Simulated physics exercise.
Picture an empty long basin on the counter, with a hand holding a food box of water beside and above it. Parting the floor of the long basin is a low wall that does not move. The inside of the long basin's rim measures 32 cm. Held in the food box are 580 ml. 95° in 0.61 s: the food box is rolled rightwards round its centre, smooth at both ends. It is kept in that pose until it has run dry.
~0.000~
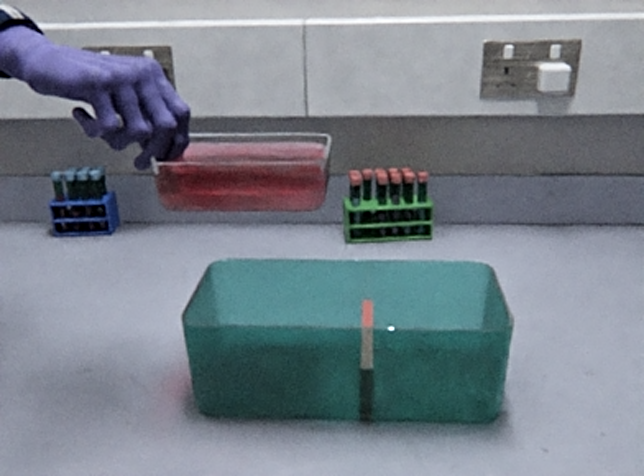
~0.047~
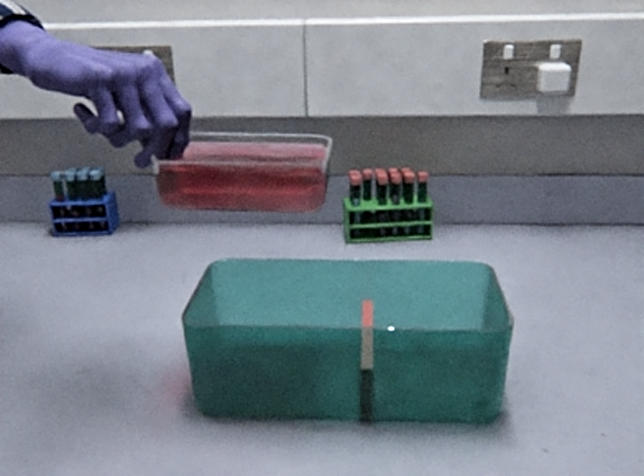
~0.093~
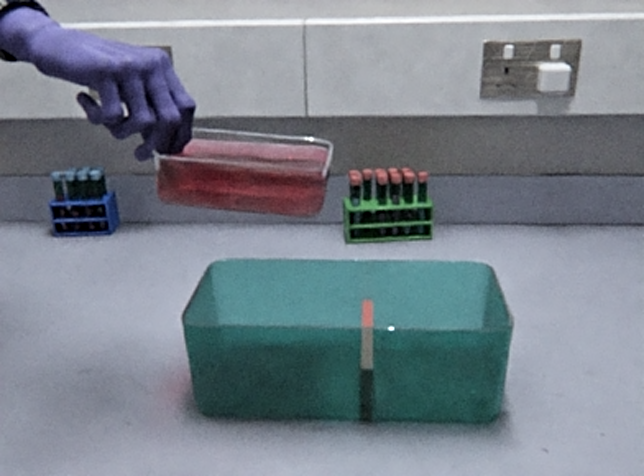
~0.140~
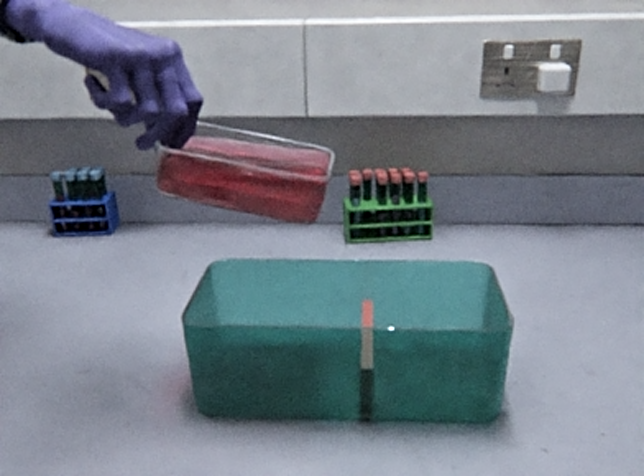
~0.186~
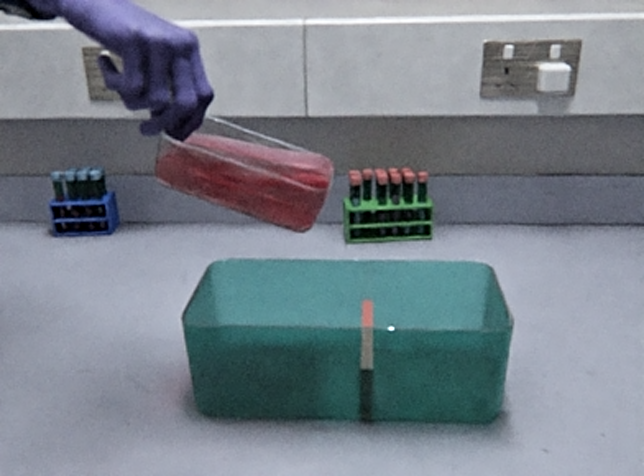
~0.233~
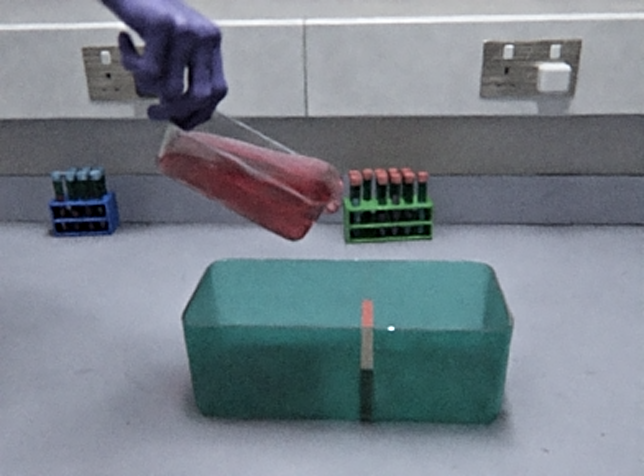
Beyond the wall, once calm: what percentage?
65 out of 100.
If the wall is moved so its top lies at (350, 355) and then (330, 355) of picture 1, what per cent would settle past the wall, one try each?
First try about 75 %, second try about 75 %.
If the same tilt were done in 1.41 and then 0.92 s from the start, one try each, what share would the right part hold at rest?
Some 70 and 70 per cent, in that order.
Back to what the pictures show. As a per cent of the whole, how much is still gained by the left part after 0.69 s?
Close to 6% of the whole.
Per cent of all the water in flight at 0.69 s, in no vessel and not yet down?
Roughly 10 %.
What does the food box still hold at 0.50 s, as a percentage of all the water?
Roughly 6 per cent.
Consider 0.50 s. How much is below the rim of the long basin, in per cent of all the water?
Close to 56 in a hundred.
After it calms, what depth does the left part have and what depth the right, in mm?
I'd expect close to 8 mm on the left and close to 22 mm on the right.
By 0.50 s the tilt is 87° and 6 per cent is still to pour, 6 is left of the wall and 50 right of it.
By 0.69 s the tilt is 95° and 1 per cent is still to pour, 24 is left of the wall and 62 right of it.
By 0.89 s the tilt is 95° and 0 per cent is still to pour, 29 is left of the wall and 65 right of it.
By 1.11 s the tilt is 95° and 0 per cent is still to pour, 30 is left of the wall and 65 right of it.
At rest 30 per cent lies left of the wall, 65 right of it and 5 outside.
